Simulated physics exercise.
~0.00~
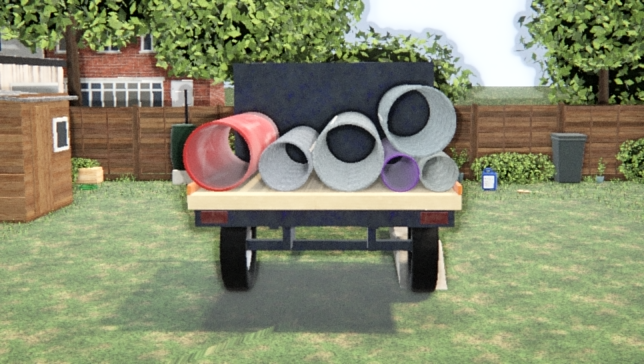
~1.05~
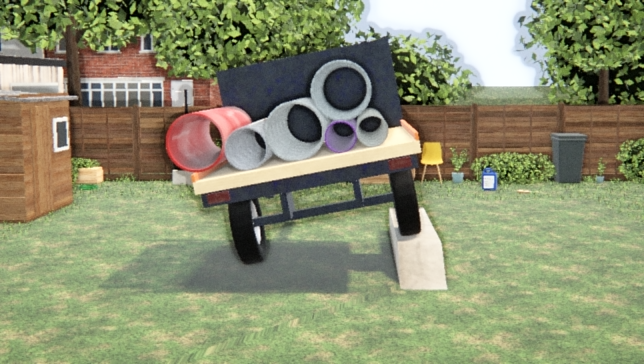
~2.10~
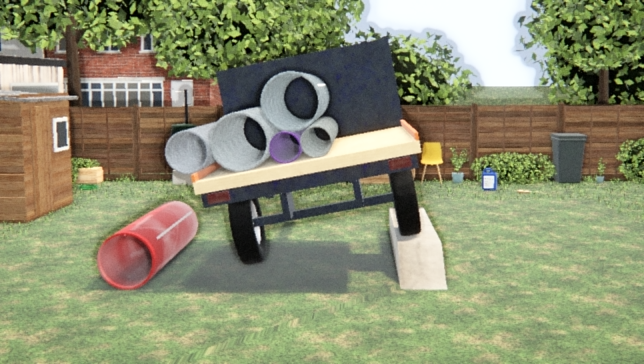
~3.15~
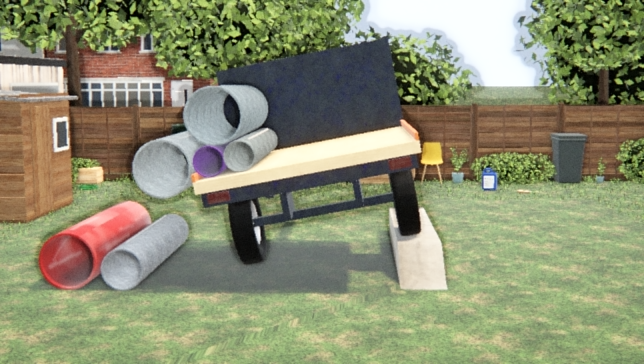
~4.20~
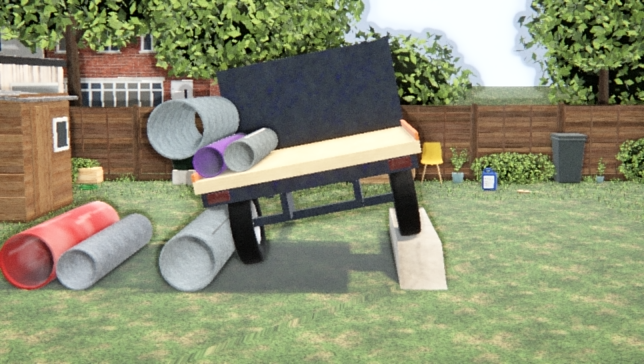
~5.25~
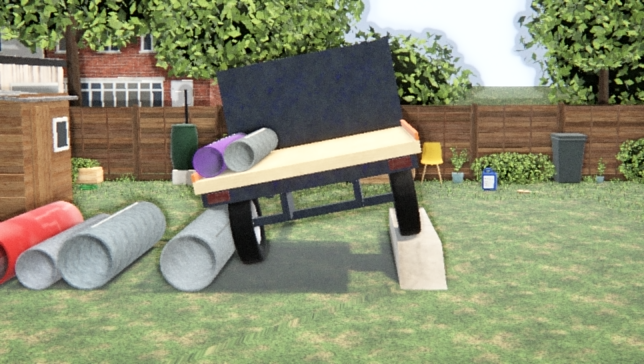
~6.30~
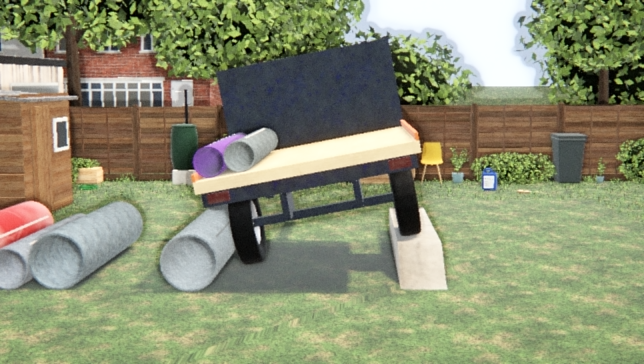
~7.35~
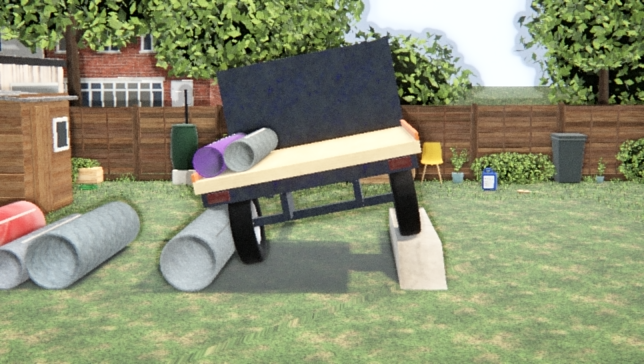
The footage shows a flat trailer loaded with pipes tilting as its right wheel climbs a concrete ramp, sending the red pipe and then three grey ones off the left side onto the grass, while the purple pipe and a small grey one stay on the deck.
